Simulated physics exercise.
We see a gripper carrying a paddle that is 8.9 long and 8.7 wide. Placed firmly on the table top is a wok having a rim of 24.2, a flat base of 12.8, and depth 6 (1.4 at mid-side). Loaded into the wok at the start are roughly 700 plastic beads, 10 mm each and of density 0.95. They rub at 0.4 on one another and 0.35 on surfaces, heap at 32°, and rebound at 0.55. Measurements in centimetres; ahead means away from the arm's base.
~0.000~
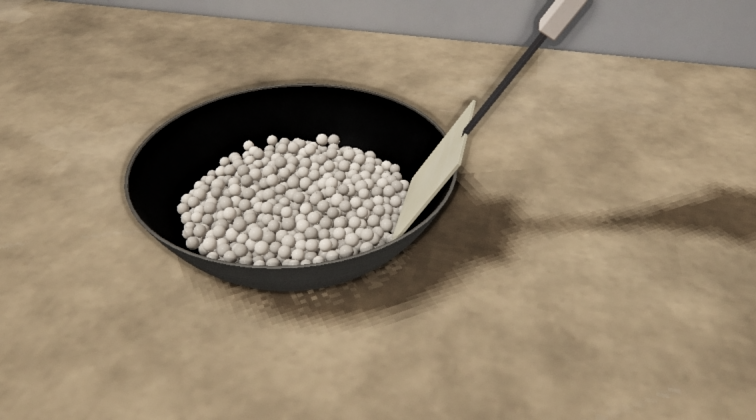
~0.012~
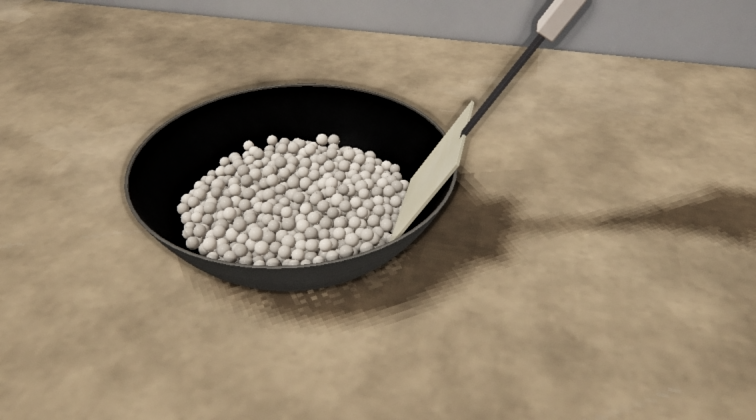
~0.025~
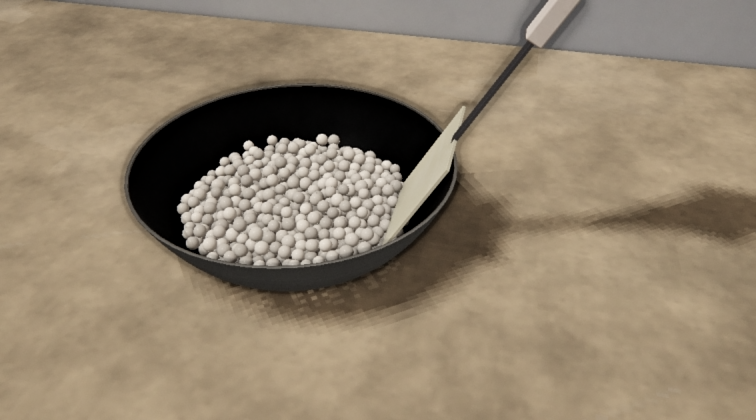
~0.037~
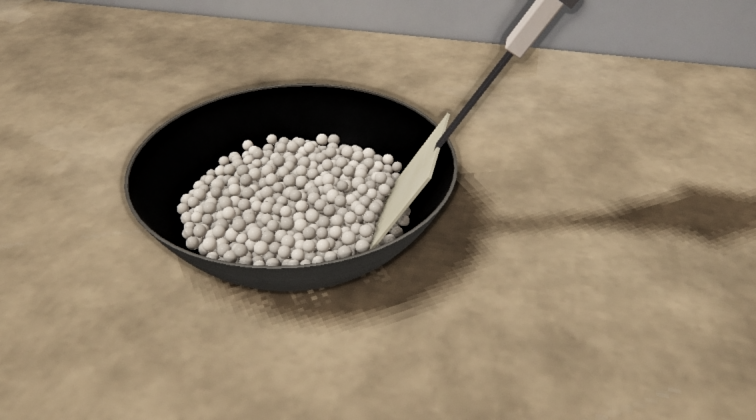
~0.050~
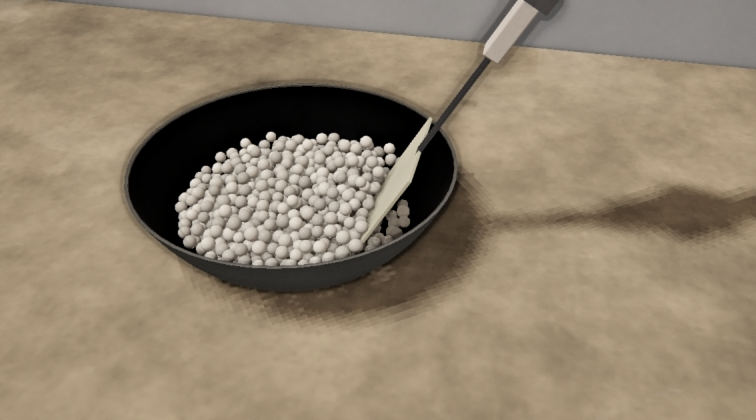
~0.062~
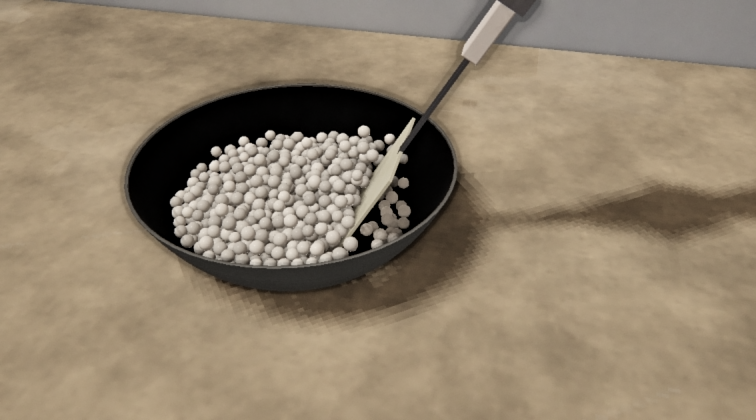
In this clip, a pale paddle on a dark shaft rests at the right side of a black wok of whitish beads, then moves left through them, nudging the pile slightly leftward while some beads appear behind the blade.
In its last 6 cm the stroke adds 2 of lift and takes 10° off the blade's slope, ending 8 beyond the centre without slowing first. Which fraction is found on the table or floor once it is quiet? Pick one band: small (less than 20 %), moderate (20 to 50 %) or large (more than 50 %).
Moderate.
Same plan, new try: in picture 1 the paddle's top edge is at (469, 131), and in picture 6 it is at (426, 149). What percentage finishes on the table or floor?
About 25 per cent.
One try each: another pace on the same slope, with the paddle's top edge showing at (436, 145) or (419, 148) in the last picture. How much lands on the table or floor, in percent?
15 % and 30 %.
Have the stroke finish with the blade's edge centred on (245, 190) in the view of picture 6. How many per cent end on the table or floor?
About 5 per cent.
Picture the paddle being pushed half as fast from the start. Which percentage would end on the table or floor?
Near 15 %.
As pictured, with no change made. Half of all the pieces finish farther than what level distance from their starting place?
Some 5 centimetres.
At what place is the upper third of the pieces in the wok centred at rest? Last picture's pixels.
The centre sits at about (235, 186).
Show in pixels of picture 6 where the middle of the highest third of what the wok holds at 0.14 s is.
It is centred close to (245, 168).
After 0.10 s, sloping 61°, highest piece 10 above the table; 700 in the wok.
After 0.14 s, sloping 58°, highest piece 13 above the table; 699 in the wok, 1 on the blade or in flight.
After 0.36 s, sloping 51°, highest piece 18 above the table; 439 in the wok, 52 on the table or floor, 209 on the blade or in flight.
After 1.41 s, sloping 51°, highest piece 5 above the table; 439 in the wok, 261 on the table or floor.
At rest, 439 in the wok, 261 on the table or floor. That is 37 % on the table or floor.
